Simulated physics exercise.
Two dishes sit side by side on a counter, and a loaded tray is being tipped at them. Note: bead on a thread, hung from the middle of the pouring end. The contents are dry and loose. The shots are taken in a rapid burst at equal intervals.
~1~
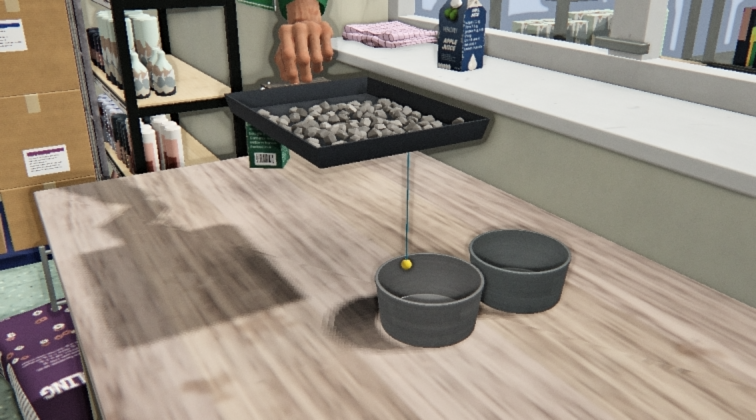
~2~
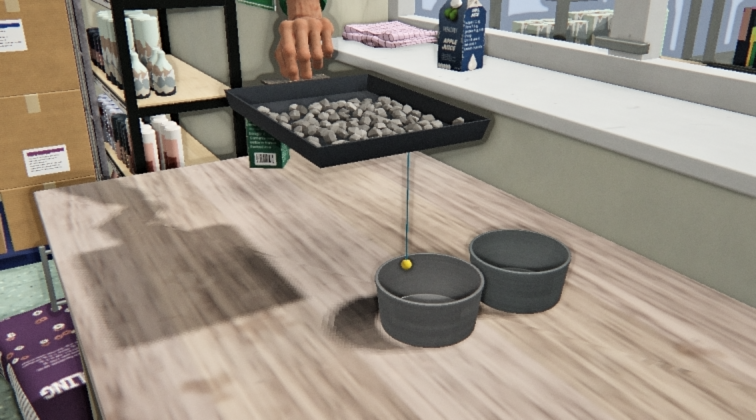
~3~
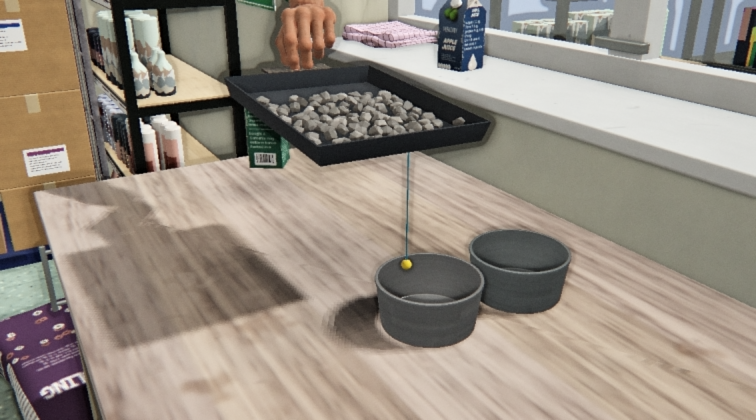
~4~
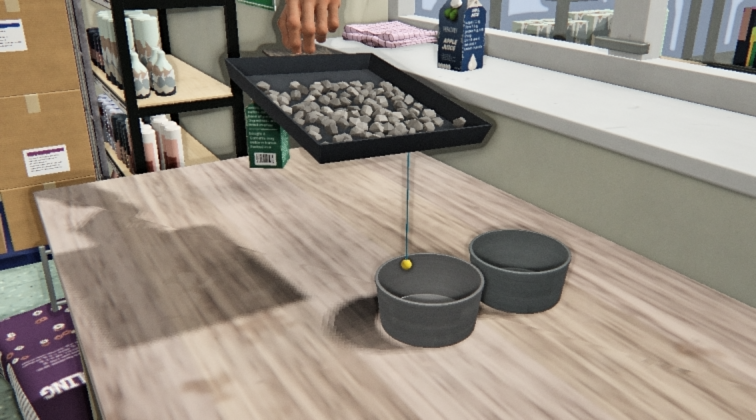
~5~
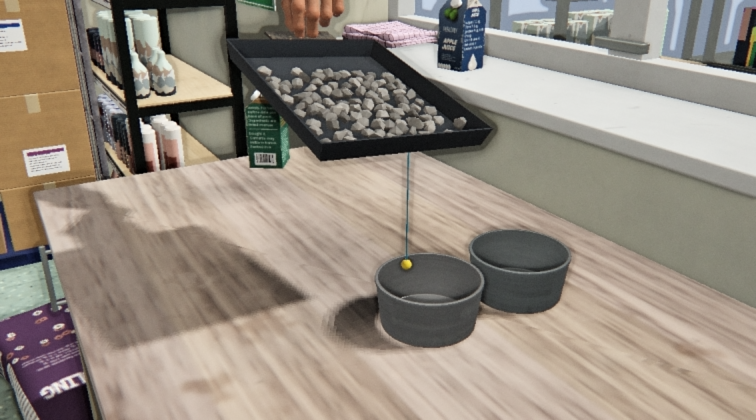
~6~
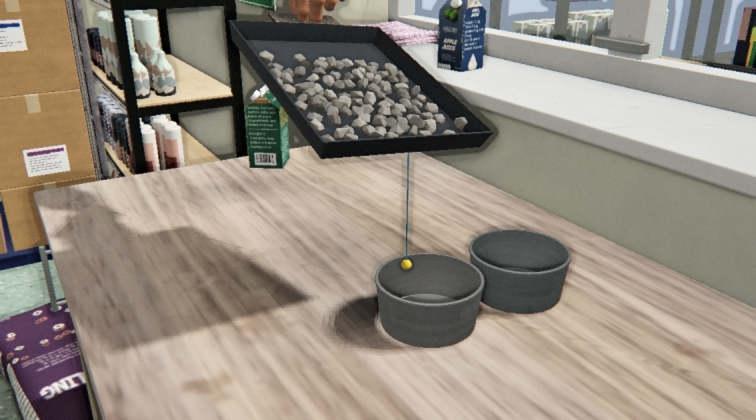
At first, a hand holds a dark tray of gray gravel nearly level above two gray bowls on a wooden counter, a yellow bead hanging beneath it. Then the tray's far side rises steadily, the gravel shifts slightly, and the near edge slants gently down to the right as the hand leaves view.
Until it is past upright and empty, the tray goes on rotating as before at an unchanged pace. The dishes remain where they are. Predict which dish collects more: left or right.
Left.
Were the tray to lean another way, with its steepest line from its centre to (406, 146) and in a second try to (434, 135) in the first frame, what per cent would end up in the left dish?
Lab note: Case 1 near 30 %, case 2 near 30 %.
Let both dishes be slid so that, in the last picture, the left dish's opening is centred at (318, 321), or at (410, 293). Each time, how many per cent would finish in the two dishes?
First case: Some 40 %; second case: Some 80 %.
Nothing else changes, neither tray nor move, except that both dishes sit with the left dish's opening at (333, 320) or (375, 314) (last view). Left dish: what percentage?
0 and 10 in a hundred.
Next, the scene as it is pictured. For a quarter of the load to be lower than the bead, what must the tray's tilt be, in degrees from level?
About 100° of tilt.
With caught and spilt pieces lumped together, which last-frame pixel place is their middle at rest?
Around (468, 320).
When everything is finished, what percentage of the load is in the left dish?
I'd estimate close to 40 per cent.
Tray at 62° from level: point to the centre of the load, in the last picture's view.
In the last view, the load is centred close to (429, 117).
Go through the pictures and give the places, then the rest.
In the first picture, corners of the pouring end at (320, 146) and (483, 118), level; middle of the load at (353, 124), bits of gravel; left dish at (460, 319); right dish at (553, 287); bead on its thread at (406, 264).
In the second picture, corners of the pouring end at (320, 145) and (483, 119), level; middle of the load at (353, 122).
In the third picture, corners of the pouring end at (321, 144) and (484, 120), tipped barely, lowest at the right corner; middle of the load at (353, 117).
In the fourth picture, corners of the pouring end at (323, 142) and (485, 123), tipped a little, lowest at the right corner; middle of the load at (354, 110).
In the fifth picture, corners of the pouring end at (324, 140) and (486, 126), tipped a little, lowest at the right corner; middle of the load at (355, 102).
In the sixth picture, corners of the pouring end at (326, 138) and (487, 129), tipped clearly, lowest at the right corner; middle of the load at (357, 95); left dish at (460, 319); right dish at (553, 287).
Soon, tray tipped steeply; all on the tray.
A while on, tray tipped right over; about two thirds on the tray; a stray few in the left dish; a small part in the right dish; a small part outside both; about a quarter in the air.
Towards the end, tray tipped past a quarter turn; about a third in the left dish; about a quarter in the right dish; about half outside both.
Finally, tray tipped past a quarter turn; about a third in the left dish; about a quarter in the right dish; about half outside both.
